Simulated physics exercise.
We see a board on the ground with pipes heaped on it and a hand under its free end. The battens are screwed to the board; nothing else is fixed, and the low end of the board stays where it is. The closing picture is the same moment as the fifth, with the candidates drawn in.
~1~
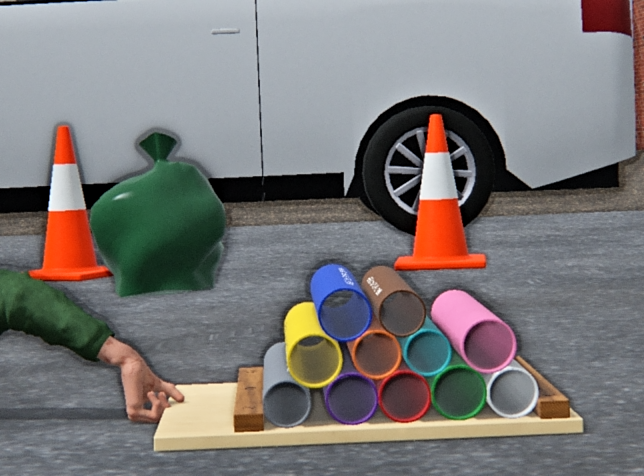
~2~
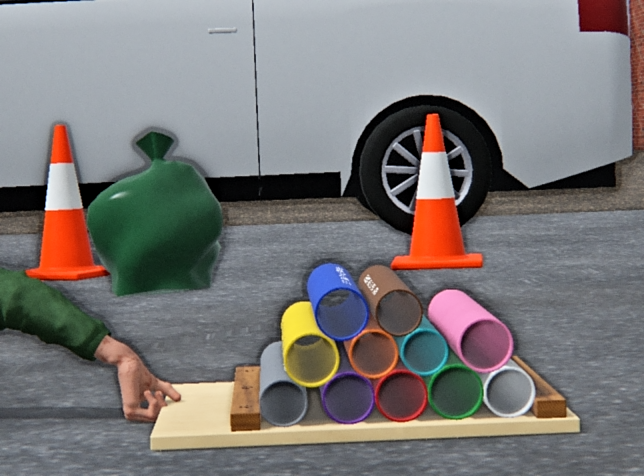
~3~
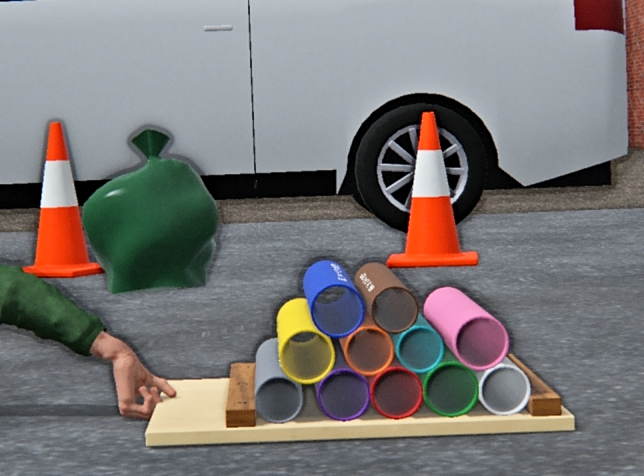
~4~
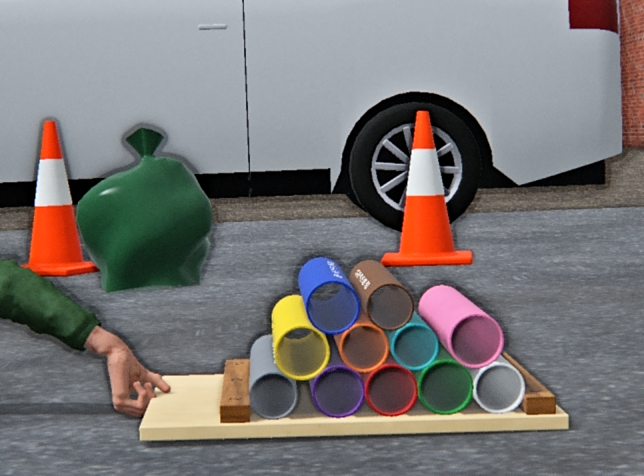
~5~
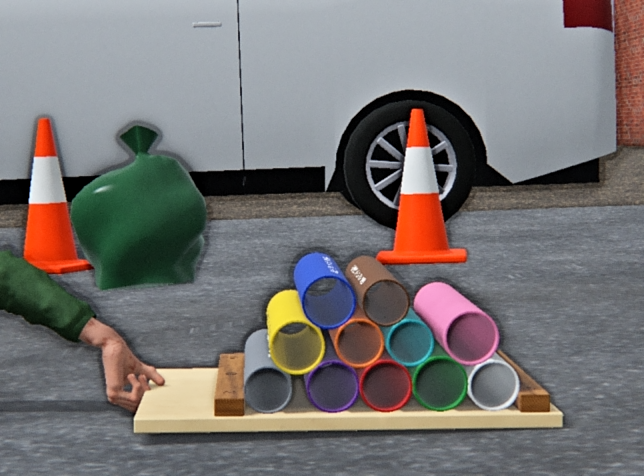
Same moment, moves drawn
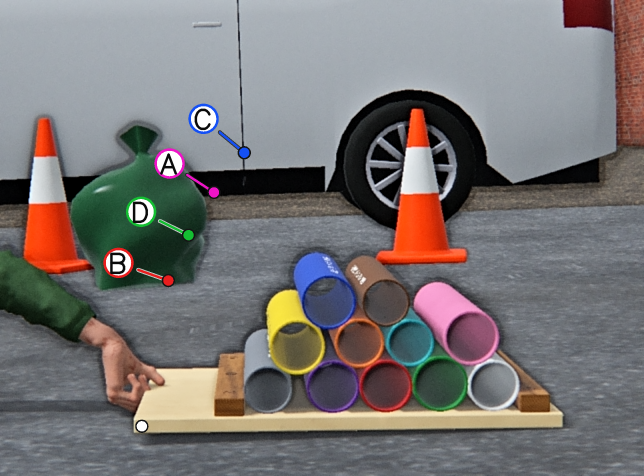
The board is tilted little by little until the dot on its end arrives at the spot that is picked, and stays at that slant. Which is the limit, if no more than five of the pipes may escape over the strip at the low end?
Raise it to D.
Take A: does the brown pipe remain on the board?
No, with A.
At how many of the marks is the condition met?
Two of the four.
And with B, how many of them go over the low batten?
The count is none.
On the marked copy, A at (214, 192); B at (168, 281); C at (244, 152); D at (189, 235); the white dot at (142, 426).
Taking D. A third of the way, board at 17°.
Two thirds of the way, board at 28°.
When it is over, board at 28°, one over the low batten (pink).
As for the rest, A six over the low batten; B none over the low batten; C six over the low batten.
